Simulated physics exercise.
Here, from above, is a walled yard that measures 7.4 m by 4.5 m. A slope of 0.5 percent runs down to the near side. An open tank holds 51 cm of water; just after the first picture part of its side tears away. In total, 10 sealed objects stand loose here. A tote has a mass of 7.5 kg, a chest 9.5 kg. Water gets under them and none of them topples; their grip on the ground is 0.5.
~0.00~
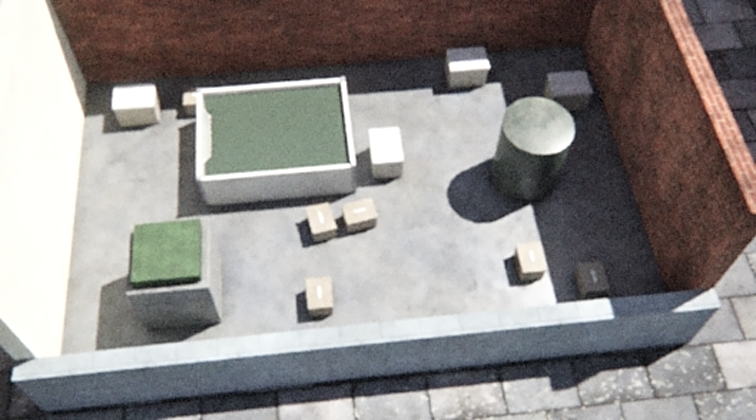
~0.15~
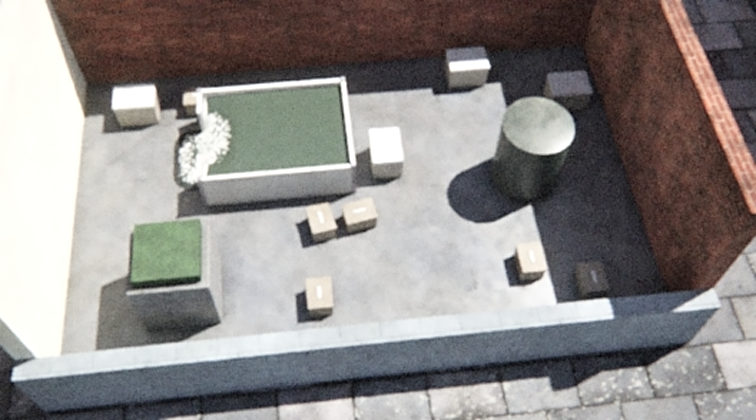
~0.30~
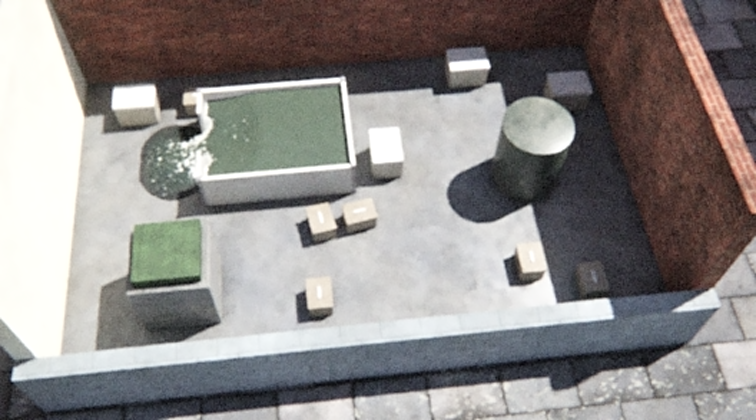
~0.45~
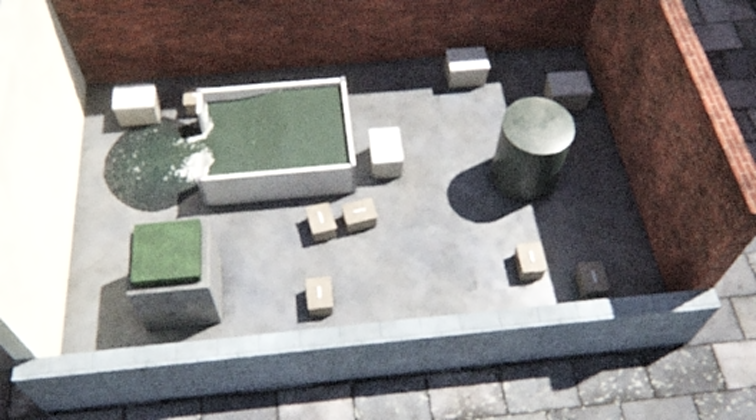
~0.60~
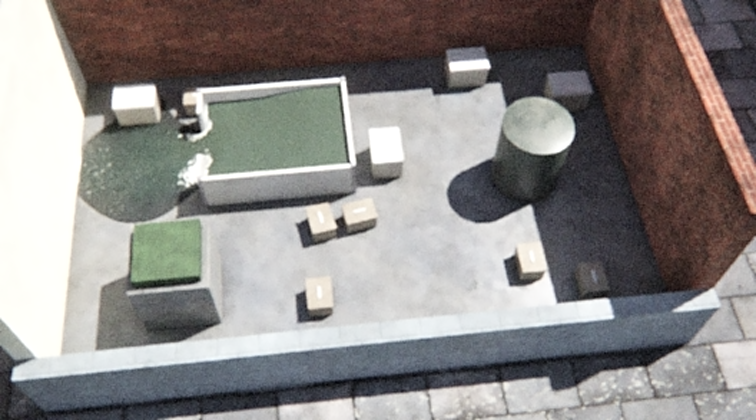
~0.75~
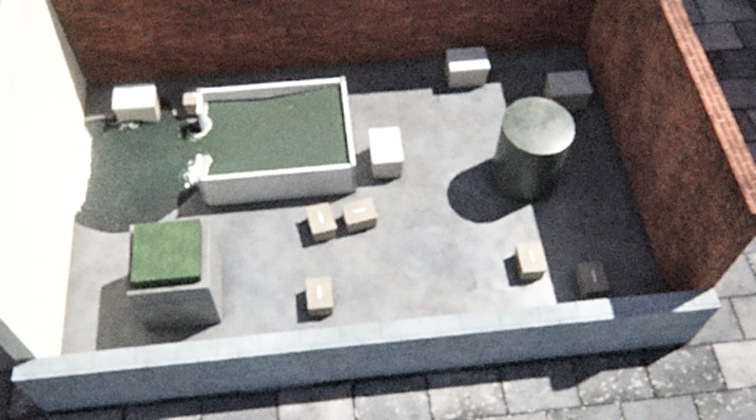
Dark green water bursts in white froth from the left side of an open, white-walled tank at the upper left of a grey yard, seen from above by a still camera. Pale and tan boxes, a grass-topped block at lower left and a grey-green cylinder at right stand between brick, cream and pale blue-grey walls. The water spreads leftward across the floor toward the cream wall, while the boxes stay put.
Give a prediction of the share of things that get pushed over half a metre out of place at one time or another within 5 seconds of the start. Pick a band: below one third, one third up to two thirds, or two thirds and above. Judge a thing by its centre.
The share is below one third.
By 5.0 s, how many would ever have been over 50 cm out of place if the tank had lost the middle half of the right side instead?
Then it comes to 5 of them.
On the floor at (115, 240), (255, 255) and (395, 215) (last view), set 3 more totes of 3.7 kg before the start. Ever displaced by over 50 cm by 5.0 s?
Going through them in turn, I'd say beyond, not that far and not that far.
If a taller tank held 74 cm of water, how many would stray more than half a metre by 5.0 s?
4.
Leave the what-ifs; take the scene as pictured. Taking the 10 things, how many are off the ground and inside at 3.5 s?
Answer: 1.
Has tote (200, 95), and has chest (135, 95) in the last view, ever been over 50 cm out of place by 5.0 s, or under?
In the order asked, they come out beyond the limit and beyond the limit.
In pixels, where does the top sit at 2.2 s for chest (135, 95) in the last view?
(151, 70) or thereabouts.
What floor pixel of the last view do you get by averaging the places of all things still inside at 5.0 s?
Mean floor pixel: About (432, 173).
After 1.1 s 0 of 10 are over 50 cm from their spots; 0 afloat.
After 2.2 s 0 of 10 are over 50 cm from their spots; 0 afloat.
After 3.5 s 2 of 10 are over 50 cm from their spots; 1 afloat.
After 5.0 s 2 of 10 are over 50 cm from their spots, and 2 have been at some point; 1 afloat.
